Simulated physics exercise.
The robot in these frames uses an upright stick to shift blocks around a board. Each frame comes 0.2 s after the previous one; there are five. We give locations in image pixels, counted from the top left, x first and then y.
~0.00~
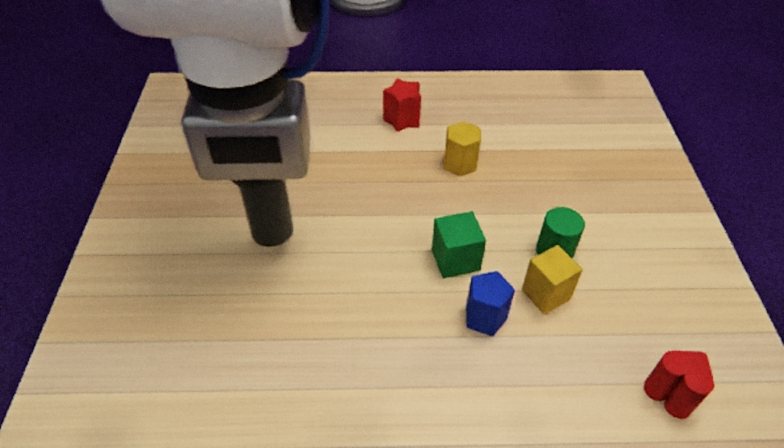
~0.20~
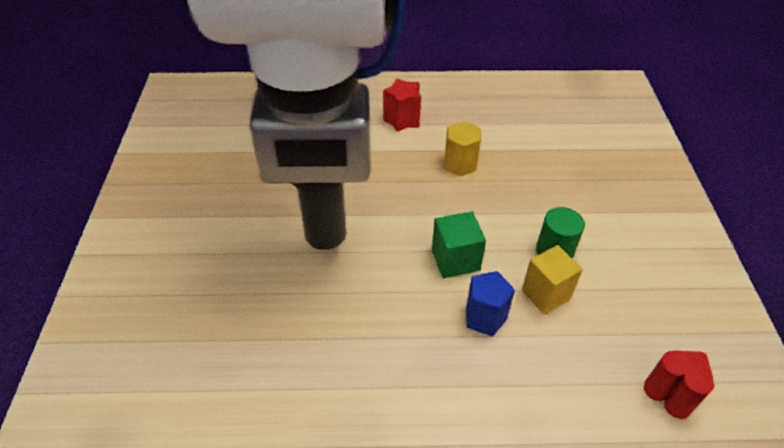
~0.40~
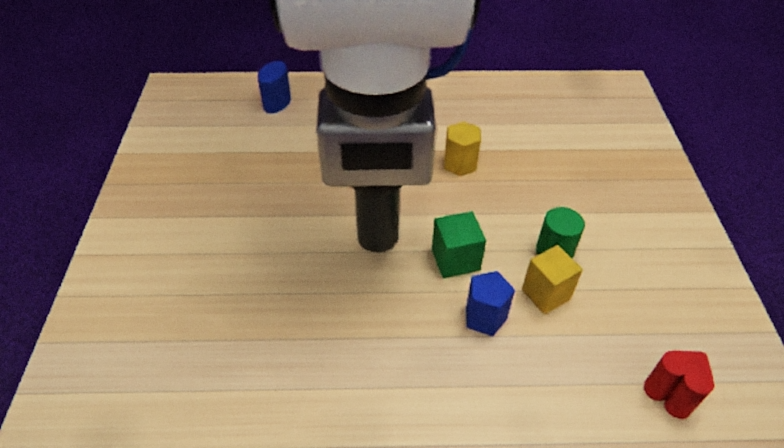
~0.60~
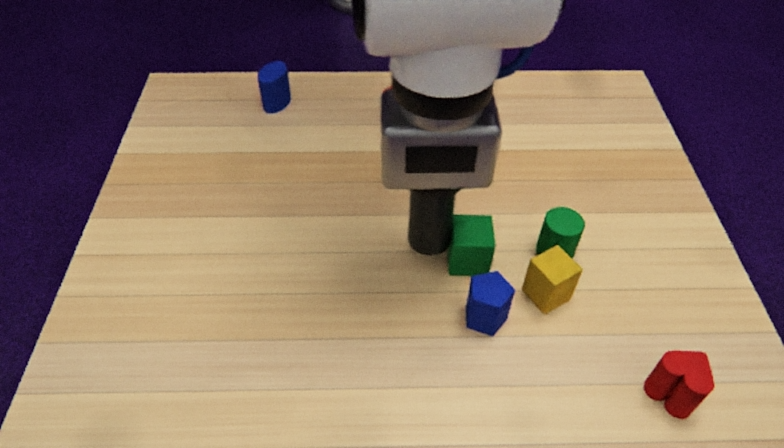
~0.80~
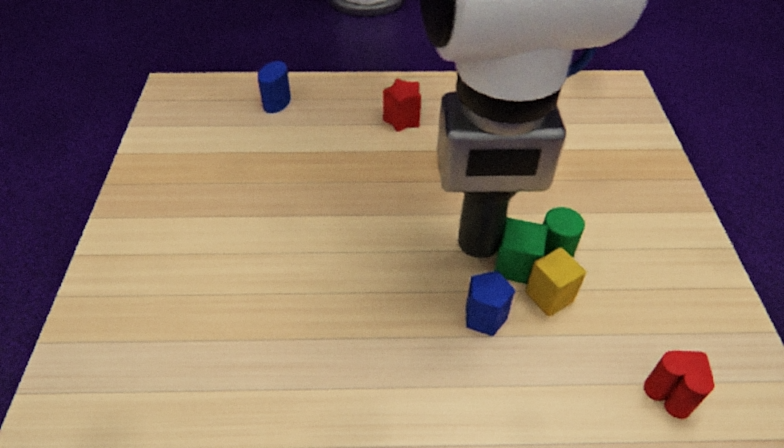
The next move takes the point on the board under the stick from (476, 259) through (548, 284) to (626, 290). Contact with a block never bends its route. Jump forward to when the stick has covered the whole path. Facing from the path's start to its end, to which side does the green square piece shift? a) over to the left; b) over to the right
Letter a.
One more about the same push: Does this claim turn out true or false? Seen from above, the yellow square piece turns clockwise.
Answer: True.
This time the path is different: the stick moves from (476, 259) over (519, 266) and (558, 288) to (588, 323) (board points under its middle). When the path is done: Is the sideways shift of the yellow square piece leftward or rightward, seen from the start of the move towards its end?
Rightward.
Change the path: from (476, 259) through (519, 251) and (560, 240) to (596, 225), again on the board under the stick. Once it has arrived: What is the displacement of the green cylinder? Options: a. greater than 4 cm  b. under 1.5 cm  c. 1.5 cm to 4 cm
a (greater than 4 cm)
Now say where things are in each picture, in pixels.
Stick's lower end at (273, 231); blue pentagonal block at (492, 288); green square piece at (460, 229); yellow square piece at (557, 264); green cylinder at (565, 220), in the first picture.
Stick at (326, 234); blocks still, in the second picture.
Stick at (378, 237); blocks still, in the third picture.
Stick at (429, 239); green square piece at (473, 229), in the fourth picture.
Stick at (479, 242); blue pentagonal block at (492, 288); green square piece at (525, 235); yellow square piece at (561, 266); green cylinder at (565, 220), in the fifth picture.
On the path given first. One third of the way, stick at (529, 259); green square piece at (576, 242), turned 25° anticlockwise; yellow square piece at (579, 276), turned 20° clockwise; green cylinder at (599, 214).
Two thirds of the way, stick at (582, 274); green square piece at (624, 245), turned 50° anticlockwise; yellow square piece at (603, 295), turned 30° clockwise; green cylinder at (610, 209).
At the end, stick at (634, 274); blue pentagonal block still; green square piece at (662, 235), turned 70° anticlockwise; yellow square piece at (605, 296), turned 35° clockwise; green cylinder at (610, 209).
